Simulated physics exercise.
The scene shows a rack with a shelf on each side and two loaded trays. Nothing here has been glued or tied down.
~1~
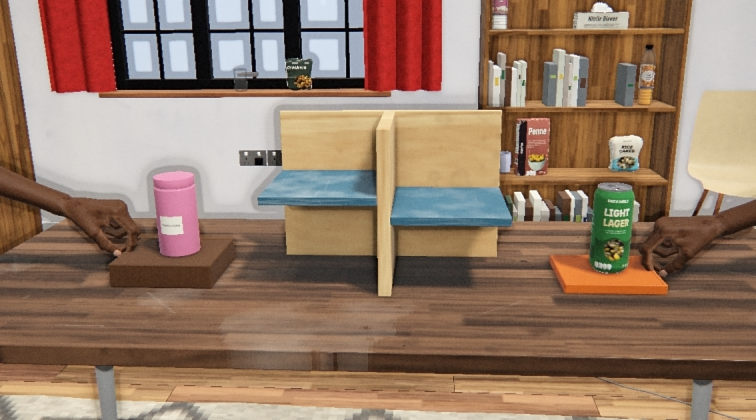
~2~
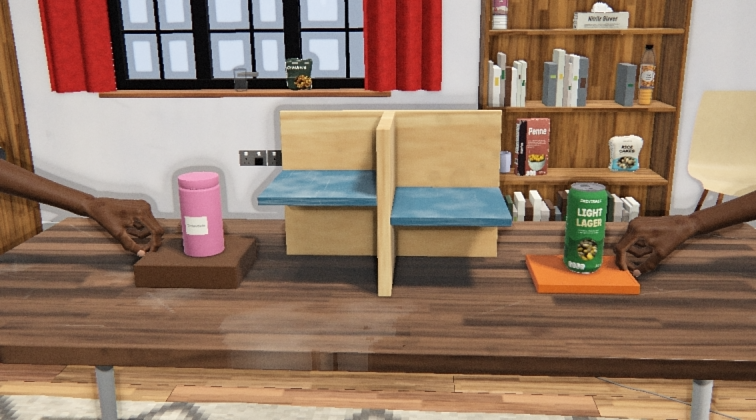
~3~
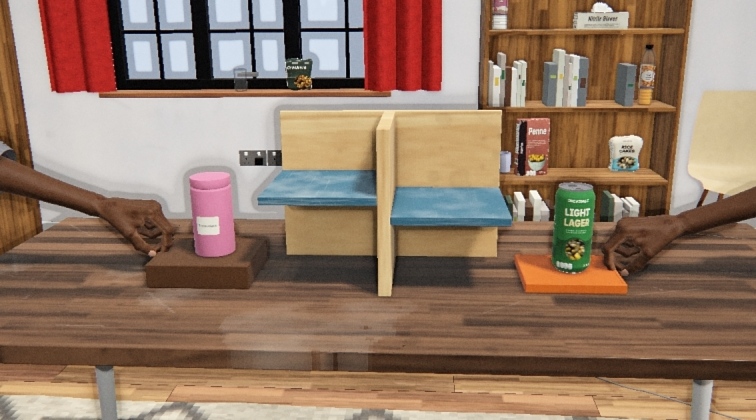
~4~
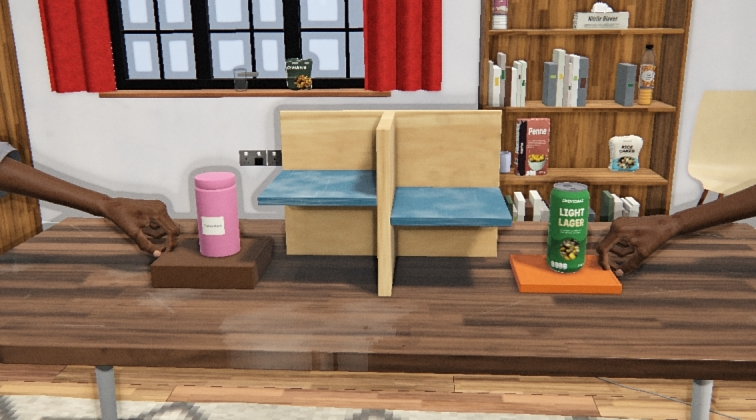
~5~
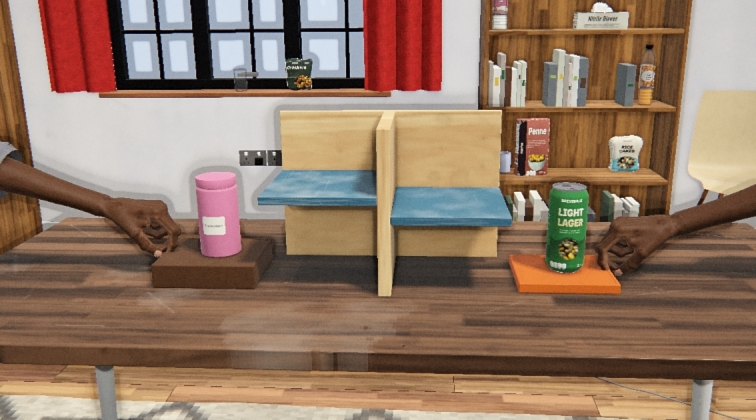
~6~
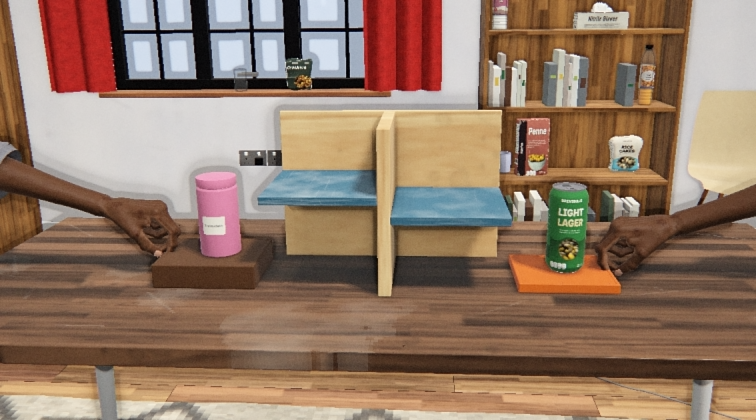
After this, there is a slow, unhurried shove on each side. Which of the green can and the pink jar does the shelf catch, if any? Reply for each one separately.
Green can: Caught; pink jar: Caught.
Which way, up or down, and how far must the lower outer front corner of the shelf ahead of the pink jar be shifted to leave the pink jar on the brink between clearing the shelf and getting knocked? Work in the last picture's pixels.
Roughly 16 pixels, upward.
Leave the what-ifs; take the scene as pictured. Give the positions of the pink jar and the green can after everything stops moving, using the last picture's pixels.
Final centres, approx.: First (239, 243), second (538, 255).
Then, 1.26 s on from there, green can turned 36° from its first pose near (518, 225); pink jar turned 24° from its first pose near (259, 210).
In the end, the green can strikes the shelf, near (537, 255); the pink jar strikes the shelf, near (239, 243).
